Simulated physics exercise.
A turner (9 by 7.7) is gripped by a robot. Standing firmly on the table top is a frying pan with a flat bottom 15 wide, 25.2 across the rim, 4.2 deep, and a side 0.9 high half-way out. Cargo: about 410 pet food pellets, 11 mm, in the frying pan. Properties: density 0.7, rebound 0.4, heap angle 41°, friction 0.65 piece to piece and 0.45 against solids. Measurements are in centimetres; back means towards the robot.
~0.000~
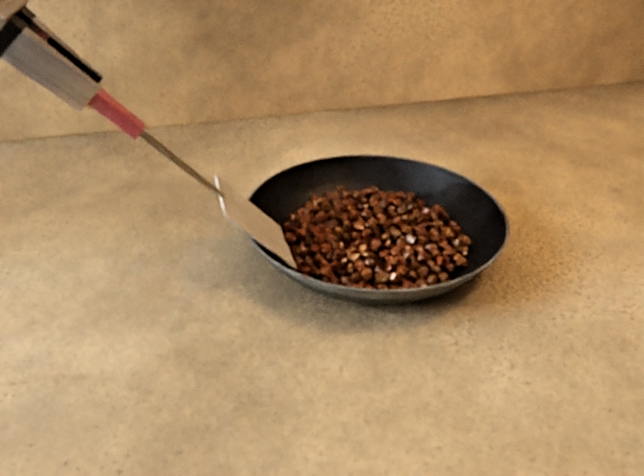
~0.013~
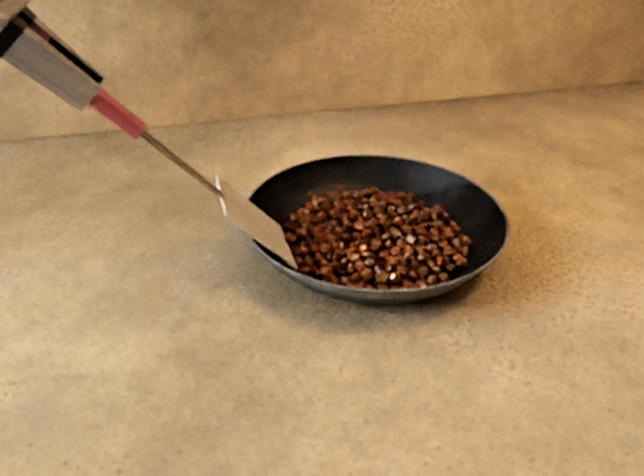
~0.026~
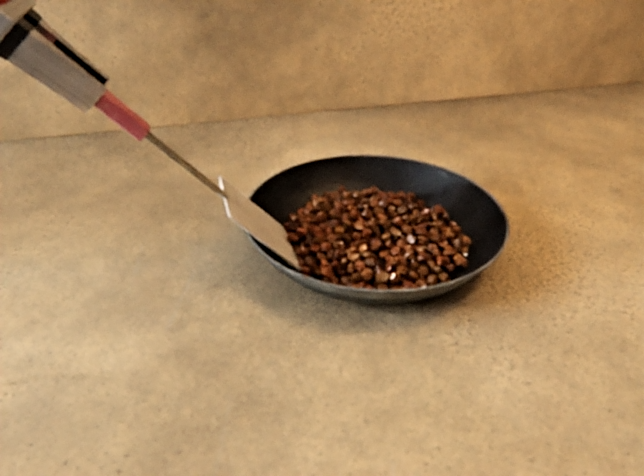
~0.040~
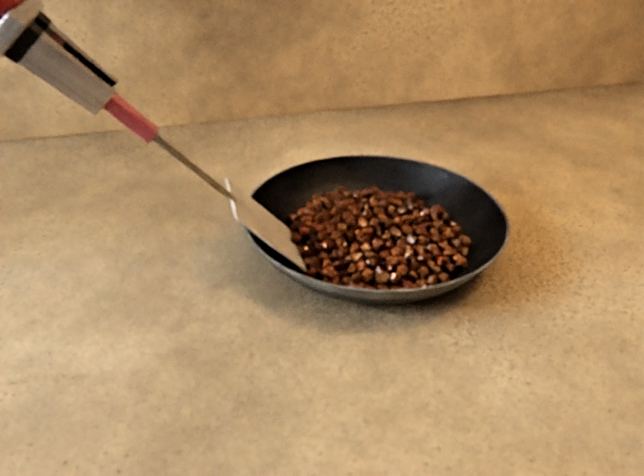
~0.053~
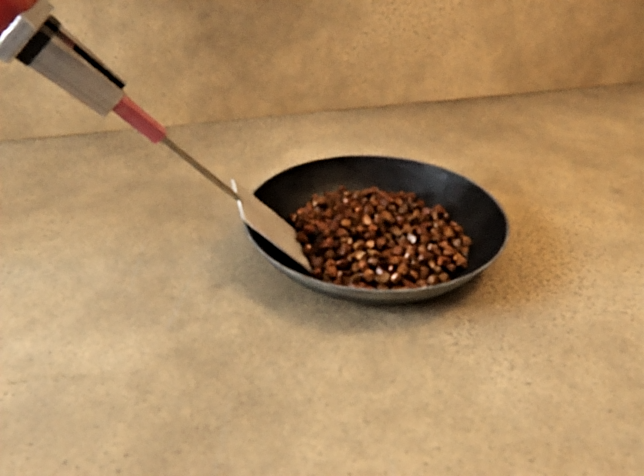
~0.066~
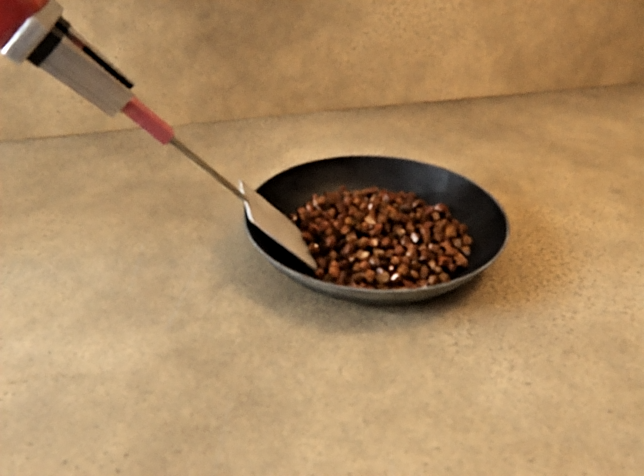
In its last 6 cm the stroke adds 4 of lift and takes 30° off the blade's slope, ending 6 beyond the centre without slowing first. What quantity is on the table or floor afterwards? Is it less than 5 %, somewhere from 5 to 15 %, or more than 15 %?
It is less than 5 %.
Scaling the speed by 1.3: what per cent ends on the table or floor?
Roughly 0 per cent.
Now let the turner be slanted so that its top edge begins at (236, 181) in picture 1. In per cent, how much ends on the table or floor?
Around 0 percent ends up on the table or floor.
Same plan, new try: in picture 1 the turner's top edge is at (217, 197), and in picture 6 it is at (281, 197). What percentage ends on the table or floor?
Around 10 per cent finishes on the table or floor.
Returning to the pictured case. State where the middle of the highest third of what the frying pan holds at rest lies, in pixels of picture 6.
You'll find it at about (447, 211).
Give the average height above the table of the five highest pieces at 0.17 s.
I'd put it close to 3 cm.
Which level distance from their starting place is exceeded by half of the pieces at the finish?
I'd guess close to 4 centimetres.
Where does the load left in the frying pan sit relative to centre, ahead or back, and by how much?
About 4.5 centimetres ahead.
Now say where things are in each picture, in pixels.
The turner top edge at (220, 194), sloping 49°; upper third of the load around (368, 226), from x 290 to 465, top at y 190; 410 in the frying pan, in the first frame.
The turner top edge at (220, 194), sloping 49°; upper third of the load around (368, 226), from x 290 to 465, top at y 190, in the second frame.
The turner top edge at (224, 195), sloping 49°; upper third of the load around (368, 226), from x 290 to 465, top at y 190, in the third frame.
The turner top edge at (230, 197), sloping 49°; upper third of the load around (366, 227), from x 295 to 465, top at y 190, in the fourth frame.
The turner top edge at (238, 198), sloping 49°; upper third of the load around (367, 226), from x 295 to 465, top at y 190, in the fifth frame.
The turner top edge at (244, 198), sloping 49°; upper third of the load around (372, 225), from x 295 to 465, top at y 190; 410 in the frying pan, in the sixth frame.
After 0.17 s, sloping 49°, highest piece 4 above the table; 410 in the frying pan.
After 0.27 s, sloping 35°, highest piece 5 above the table; 410 in the frying pan.
After 0.52 s, sloping 19°, highest piece 5 above the table; 409 in the frying pan, 1 on the blade or in flight.
After 1.57 s, sloping 19°, highest piece 5 above the table; 409 in the frying pan, 1 on the table or floor.
In the end, 409 in the frying pan, 1 on the table or floor. That is 0 % on the table or floor.
